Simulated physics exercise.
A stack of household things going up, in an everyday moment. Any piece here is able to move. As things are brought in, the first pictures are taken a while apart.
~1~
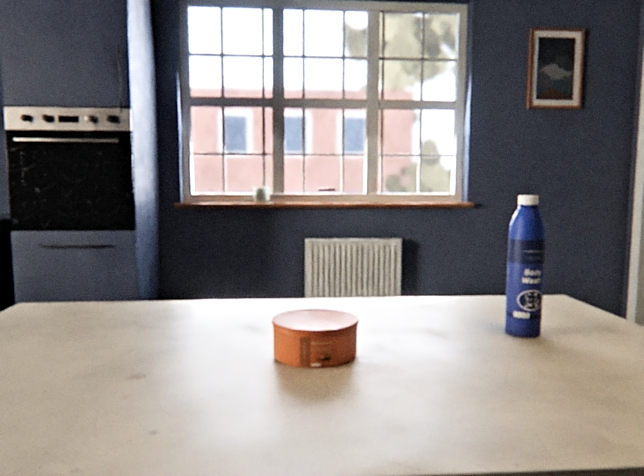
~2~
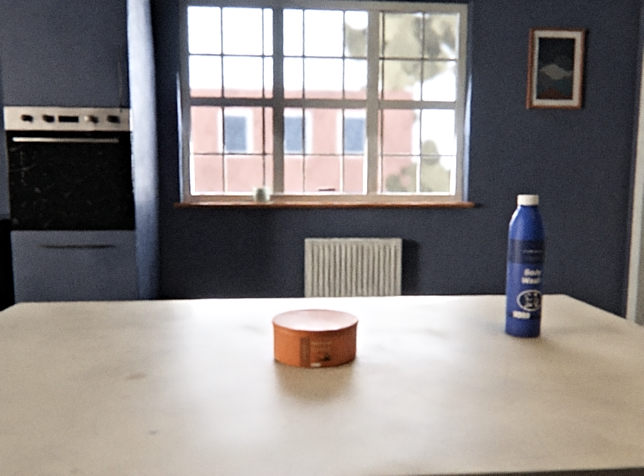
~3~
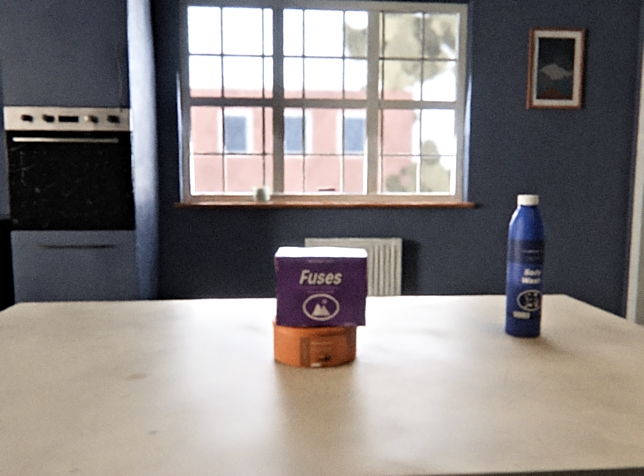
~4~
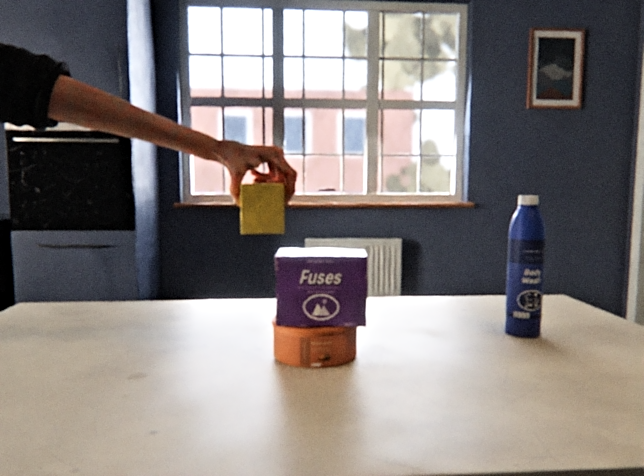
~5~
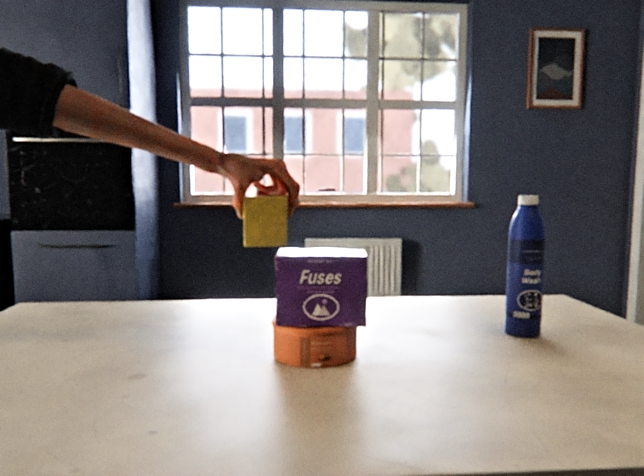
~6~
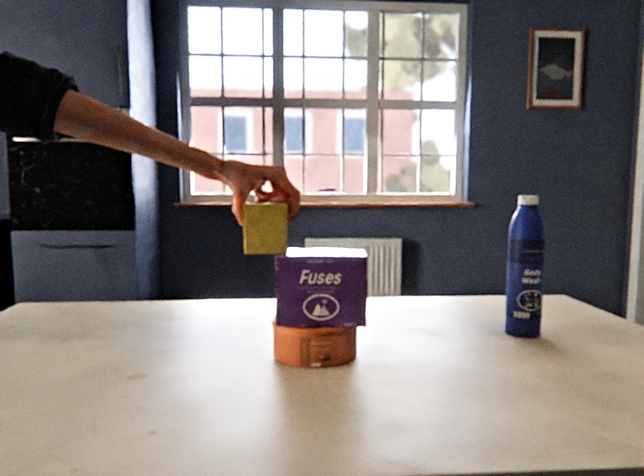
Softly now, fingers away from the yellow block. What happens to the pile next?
Doesn't stay together.
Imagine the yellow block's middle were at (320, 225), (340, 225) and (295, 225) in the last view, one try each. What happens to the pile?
Well, on the first go it stays steady, on the second it stays steady, and on the third it stays steady.
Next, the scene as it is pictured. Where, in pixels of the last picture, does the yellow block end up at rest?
Roughly at pixel (228, 359).
Then, 0.30 s past the last view, yellow block now fallen.
Then, 0.40 s past the last view, things are still on the move.
Then, 0.50 s past the last view, as before.
Finally, fallen, yellow block; the other 3 still in place. Final places as the last picture's camera would see them, yellow block near (228, 359). The pile gives way.
